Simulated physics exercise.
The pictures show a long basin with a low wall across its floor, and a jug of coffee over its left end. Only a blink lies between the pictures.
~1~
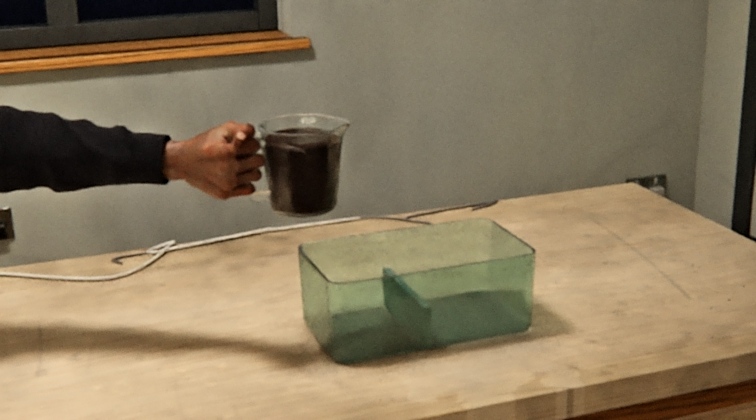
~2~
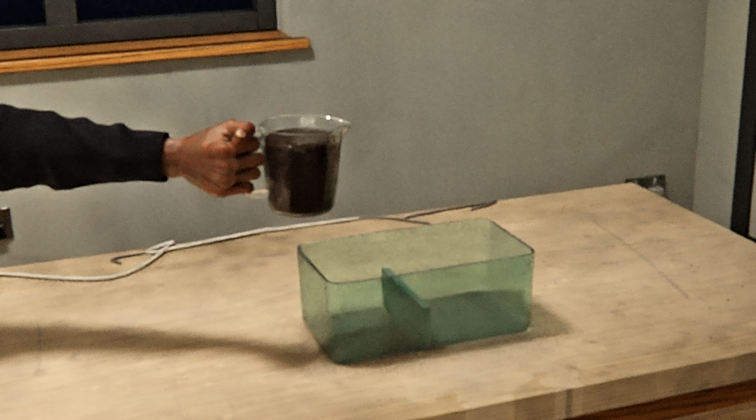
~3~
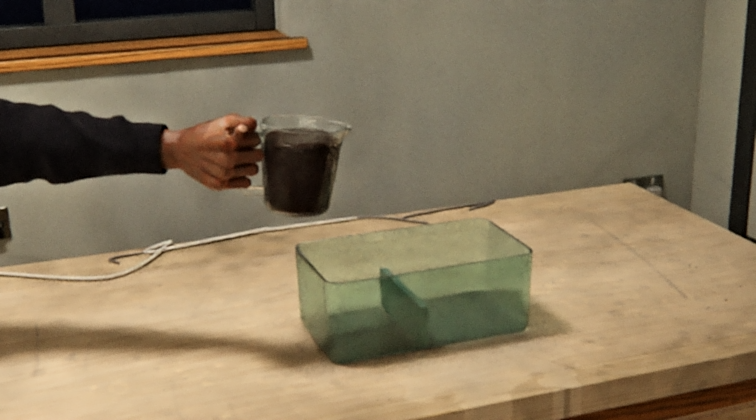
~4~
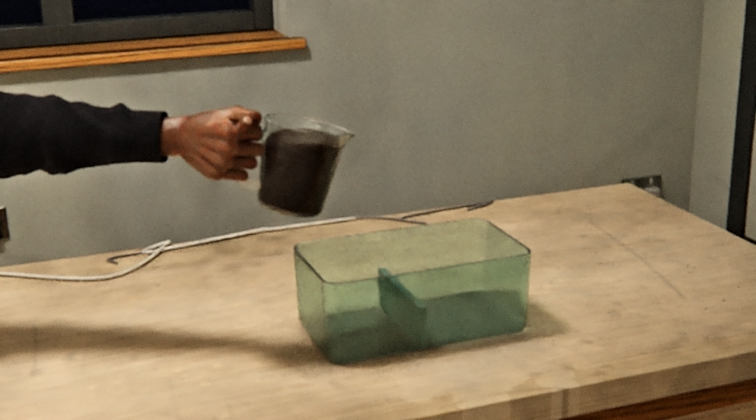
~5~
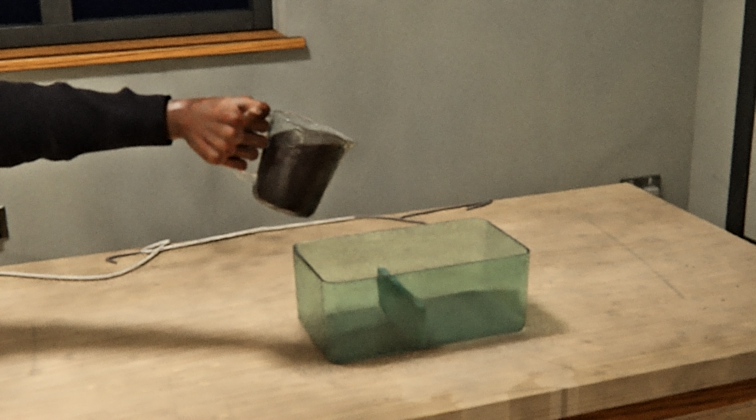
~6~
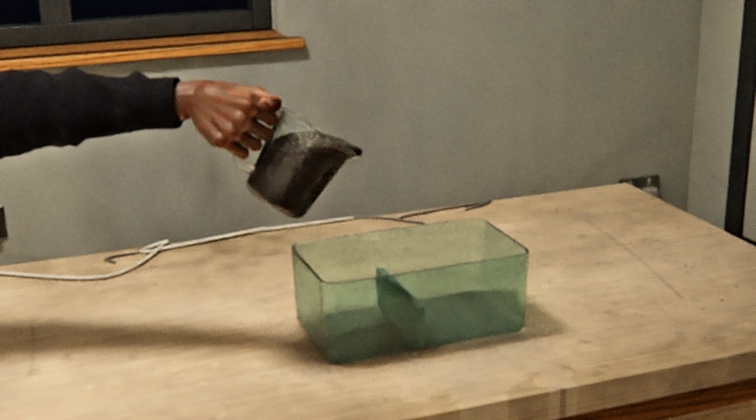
A glass jug of dark coffee, held by a hand in a dark sleeve above a green divided basin, stayed nearly upright at first, then tilted steadily to the right until coffee reached its spout.
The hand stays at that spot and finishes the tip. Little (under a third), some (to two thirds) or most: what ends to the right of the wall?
The share right of the wall is under a third.
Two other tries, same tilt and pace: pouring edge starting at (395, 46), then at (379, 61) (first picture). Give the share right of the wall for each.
In turn 90 and 85 in a hundred.
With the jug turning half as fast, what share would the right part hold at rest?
Close to 35 per cent.
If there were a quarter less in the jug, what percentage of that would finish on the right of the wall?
Close to 5 per cent.
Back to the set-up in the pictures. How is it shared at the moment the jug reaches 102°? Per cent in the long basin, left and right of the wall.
The left part 15 per cent, the right part 15.
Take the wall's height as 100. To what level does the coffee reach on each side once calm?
Left about 40, right about 10.
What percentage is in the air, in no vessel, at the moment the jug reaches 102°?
Some 25 per cent.
A moment on, the jug is tipped right over and 44 per cent is still to pour, 15 is left of the wall and 14 right of it.
Next, the jug is tipped right over and 3 per cent is still to pour, 72 is left of the wall and 17 right of it.
Then the jug is tipped right over and 0 per cent is still to pour, 77 is left of the wall and 18 right of it.
Later the jug is tipped right over and 0 per cent is still to pour, 78 is left of the wall and 19 right of it.
Finally, 78 per cent lies left of the wall, 19 right of it and 4 outside.
